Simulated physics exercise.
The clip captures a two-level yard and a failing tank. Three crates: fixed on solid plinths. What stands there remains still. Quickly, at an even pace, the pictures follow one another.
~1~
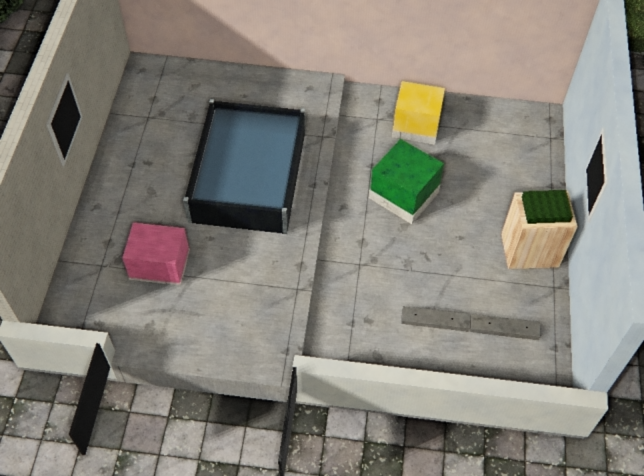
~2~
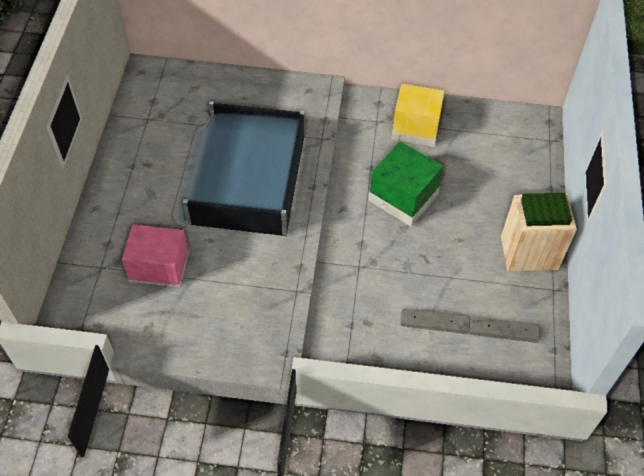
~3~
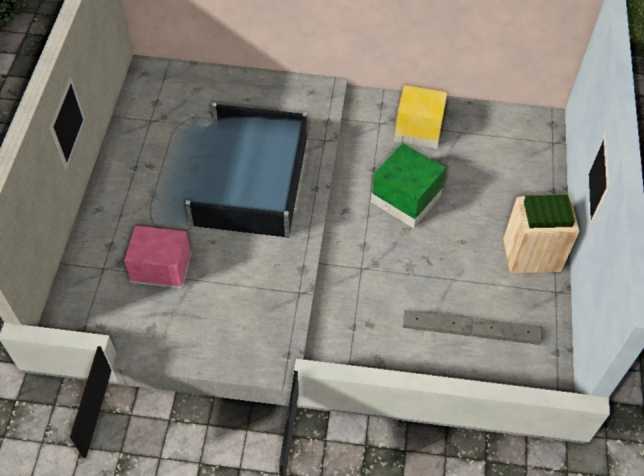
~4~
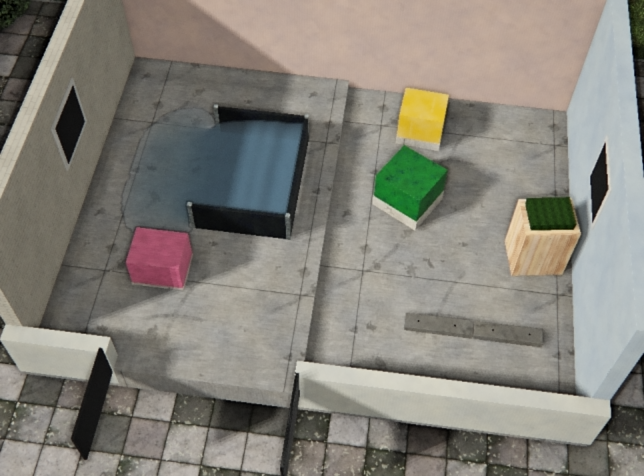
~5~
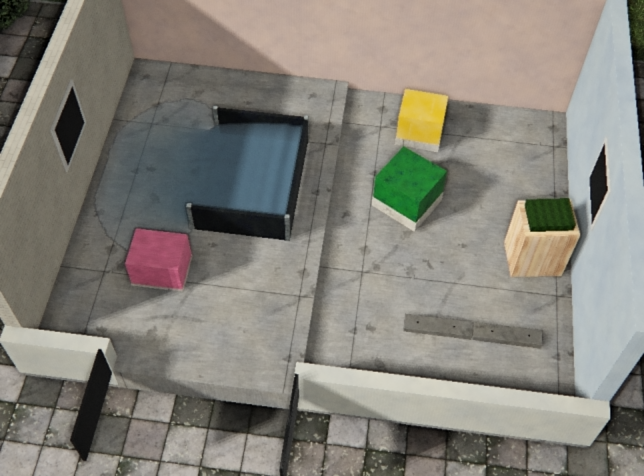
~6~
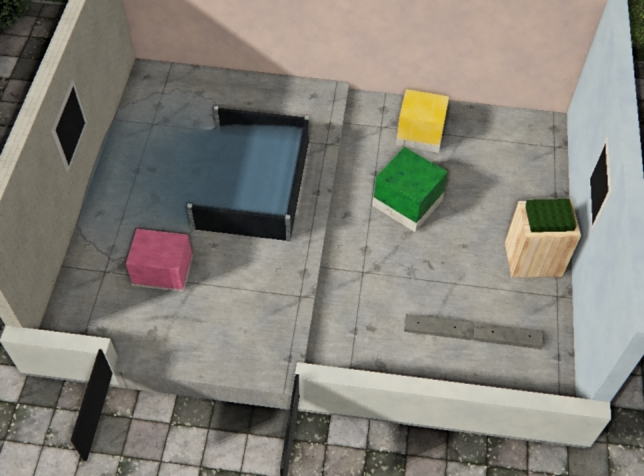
A walled concrete yard in two sections, edged by cobbles, is seen from high above at an angle. A dark-framed tank of blue water and a pink crate stand on the left, with a yellow crate, a green-topped crate, a wooden crate with a green top and a flat grey strip on the right. The tank's left side opens and water pours out leftward, spreading thinly across the floor towards the left wall.
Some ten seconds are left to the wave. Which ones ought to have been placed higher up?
In the end green crate: Untouched, yellow crate: Untouched, pink crate: Touched.
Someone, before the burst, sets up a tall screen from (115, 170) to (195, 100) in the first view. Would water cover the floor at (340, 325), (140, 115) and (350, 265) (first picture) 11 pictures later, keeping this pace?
In turn: Not flooded, flooded, free of water.
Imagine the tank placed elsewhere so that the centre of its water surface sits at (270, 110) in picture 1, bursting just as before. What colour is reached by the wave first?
I'd go with the one in pink.
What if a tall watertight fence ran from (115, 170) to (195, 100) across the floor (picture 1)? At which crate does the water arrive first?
The pink crate.
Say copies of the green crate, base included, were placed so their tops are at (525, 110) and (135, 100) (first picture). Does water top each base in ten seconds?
Crate by crate: Is not reached; gets flooded.
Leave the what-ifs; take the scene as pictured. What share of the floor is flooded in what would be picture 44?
Roughly 65 percent, I reckon.
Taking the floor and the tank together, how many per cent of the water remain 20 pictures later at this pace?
Roughly 98 per cent.
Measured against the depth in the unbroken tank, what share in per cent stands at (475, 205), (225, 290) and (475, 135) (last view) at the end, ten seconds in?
The depths come to near 4, 4 and 2 per cent respectively.
A moment on, water covers 15 % of the floor; the green crate not reached, the yellow crate not reached, the pink crate water round its plinth.
Next, water covers 20 % of the floor; the green crate not reached, the yellow crate not reached, the pink crate water round its plinth.
Then, water covers 35 % of the floor; the green crate not reached, the yellow crate not reached, the pink crate water round its plinth.
Later, water covers 65 % of the floor; the green crate water round its plinth, the yellow crate water round its plinth, the pink crate water round its plinth.
In the end, water covers 85 % of the floor; the green crate stayed above the water, the yellow crate stayed above the water, the pink crate was topped.
